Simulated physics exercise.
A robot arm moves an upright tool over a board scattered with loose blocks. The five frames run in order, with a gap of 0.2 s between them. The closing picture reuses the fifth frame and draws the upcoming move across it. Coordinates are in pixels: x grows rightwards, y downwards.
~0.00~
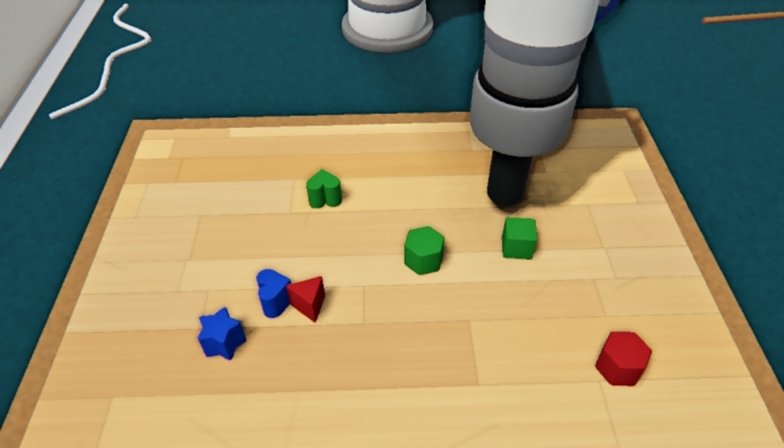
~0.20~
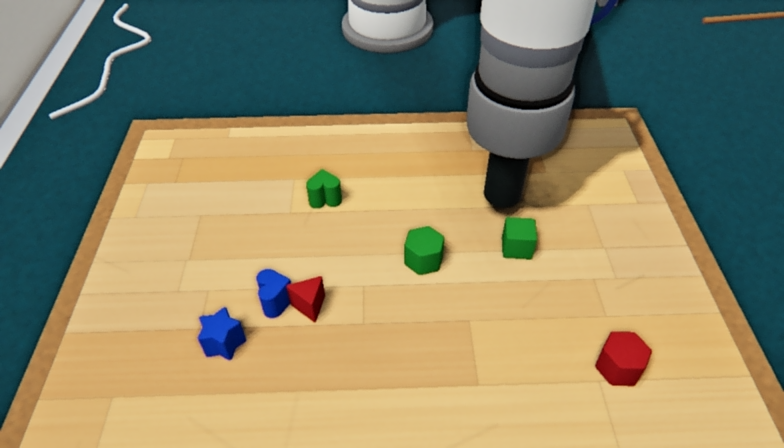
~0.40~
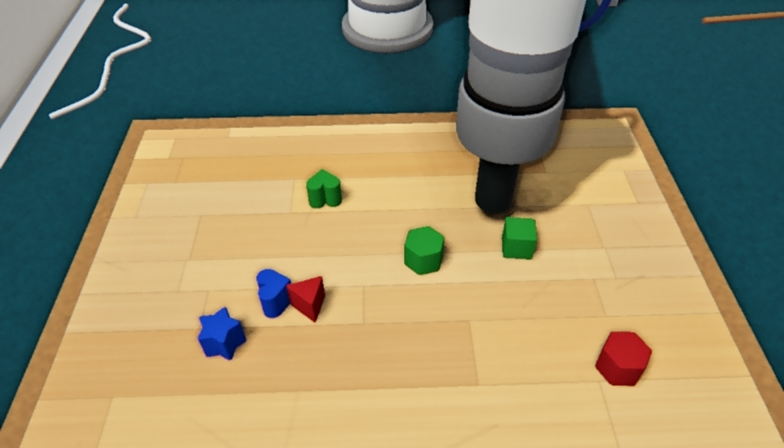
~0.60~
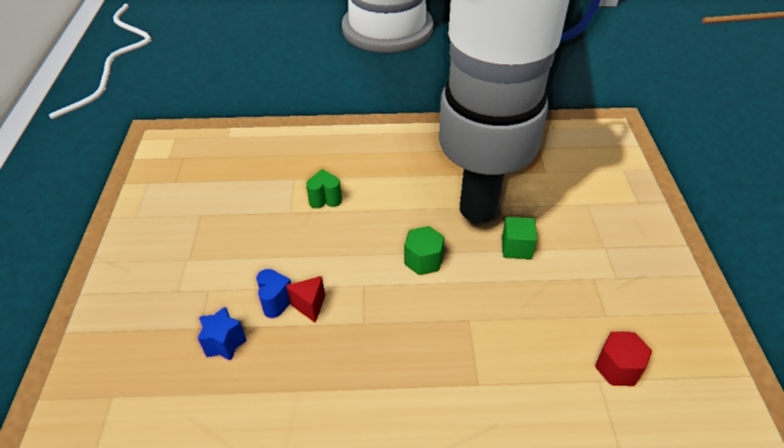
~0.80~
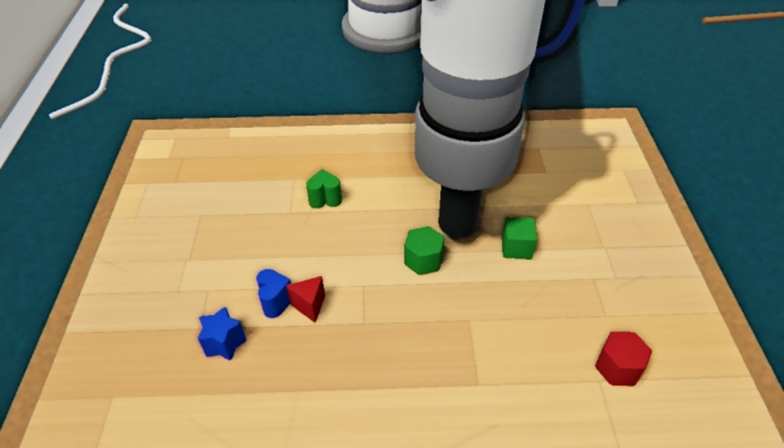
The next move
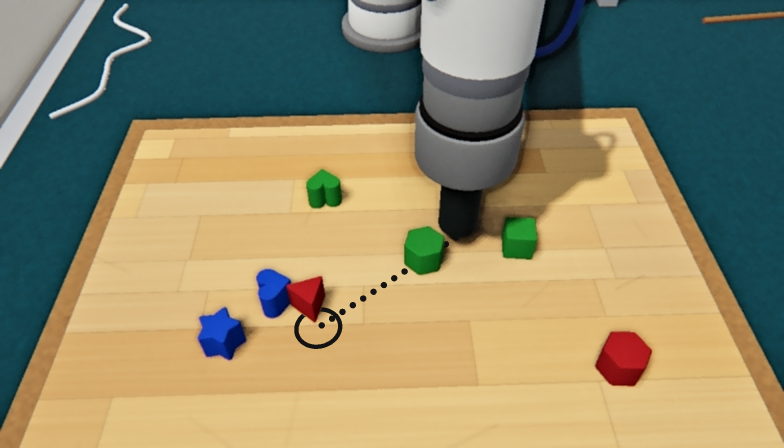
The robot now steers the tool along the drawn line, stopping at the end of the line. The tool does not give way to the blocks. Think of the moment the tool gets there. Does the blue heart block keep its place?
My answer is no.
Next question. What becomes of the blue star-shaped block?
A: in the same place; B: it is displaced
Choice A: In the same place.
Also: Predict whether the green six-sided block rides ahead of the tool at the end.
I think the tool keeps pushing the green six-sided block along right to the end.
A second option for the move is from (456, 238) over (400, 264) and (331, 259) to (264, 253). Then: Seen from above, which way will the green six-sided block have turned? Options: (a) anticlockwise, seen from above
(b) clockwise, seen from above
Answer: A.
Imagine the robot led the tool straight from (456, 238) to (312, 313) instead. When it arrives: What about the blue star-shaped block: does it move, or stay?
It stays.
Path on the board, from (456, 238) to (318, 328).
What follows on the original path. One third of the way, tool (414, 252); green six-sided block (382, 265).
Two thirds of the way, tool (366, 283); red triangular block (302, 290); green six-sided block (331, 298).
At the end, tool (316, 314); blue star-shaped block in place; blue heart block (259, 279); red triangular block (288, 293), turned 30° clockwise; green six-sided block (283, 337); green four-sided block in place.
